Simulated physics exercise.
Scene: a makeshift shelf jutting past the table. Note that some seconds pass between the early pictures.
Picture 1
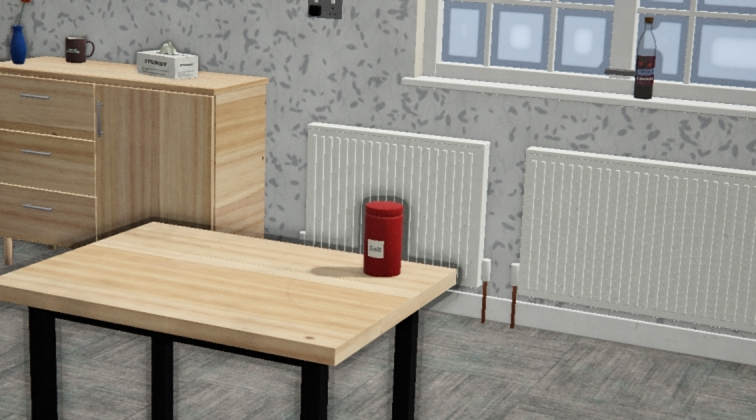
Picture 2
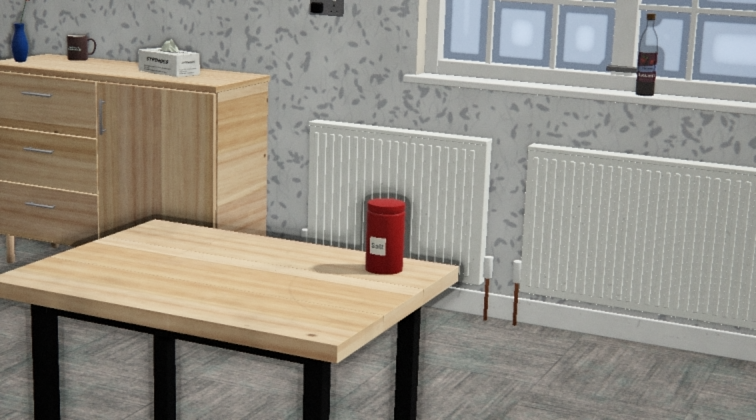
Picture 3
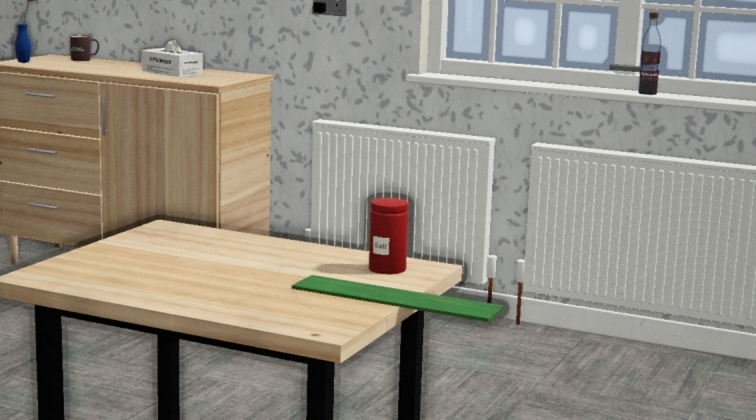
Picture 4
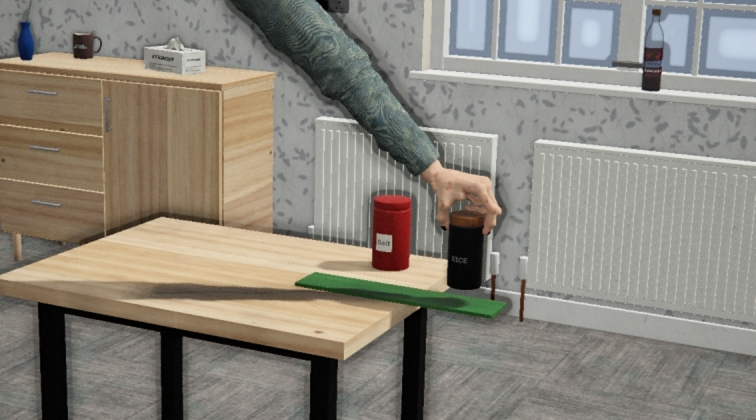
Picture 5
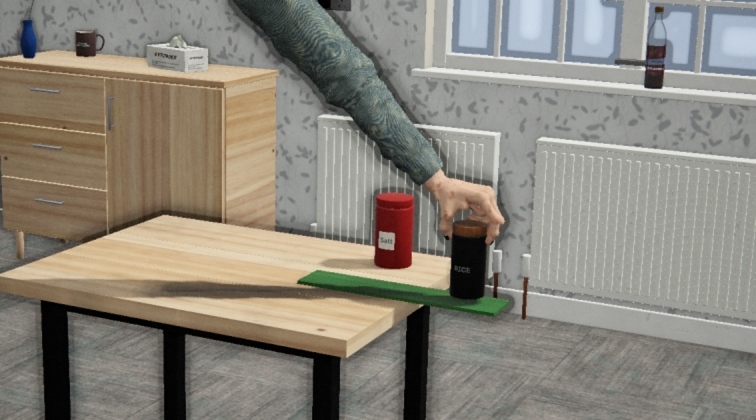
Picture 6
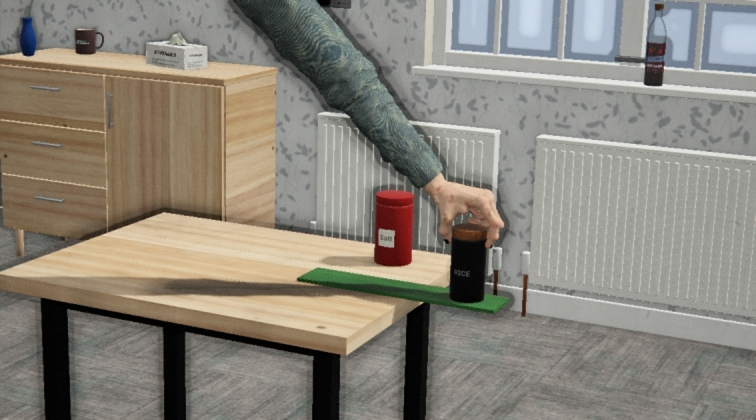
The video shows a red jar on a wooden table; a green strip then appears, jutting past the table's right edge, and a hand lowers a black jar onto its overhanging part, still holding it.
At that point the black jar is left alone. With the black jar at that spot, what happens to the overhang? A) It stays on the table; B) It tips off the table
(B) It tips off the table.
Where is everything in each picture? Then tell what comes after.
The last thing is not in view yet; red jar (383, 239), in the first picture.
The last thing is not in view yet; red jar (385, 236), in the second picture.
The last thing is not in view yet; red jar (389, 236), in the third picture.
Still above its spot; black jar (466, 250); red jar (392, 233), in the fourth picture.
Still above its spot; black jar (469, 259); red jar (394, 231), in the fifth picture.
Set down, still held; black jar (468, 263); red jar (394, 228), in the sixth picture.
Then, 0.40 s after the last picture, black jar now down on the floor or falling; green plank tipped 75° from how it was.
Then, 0.60 s after the last picture, green plank now down on the floor or falling.
By the end, down on the floor or falling, black jar and green plank; red jar in place. The plank comes down.
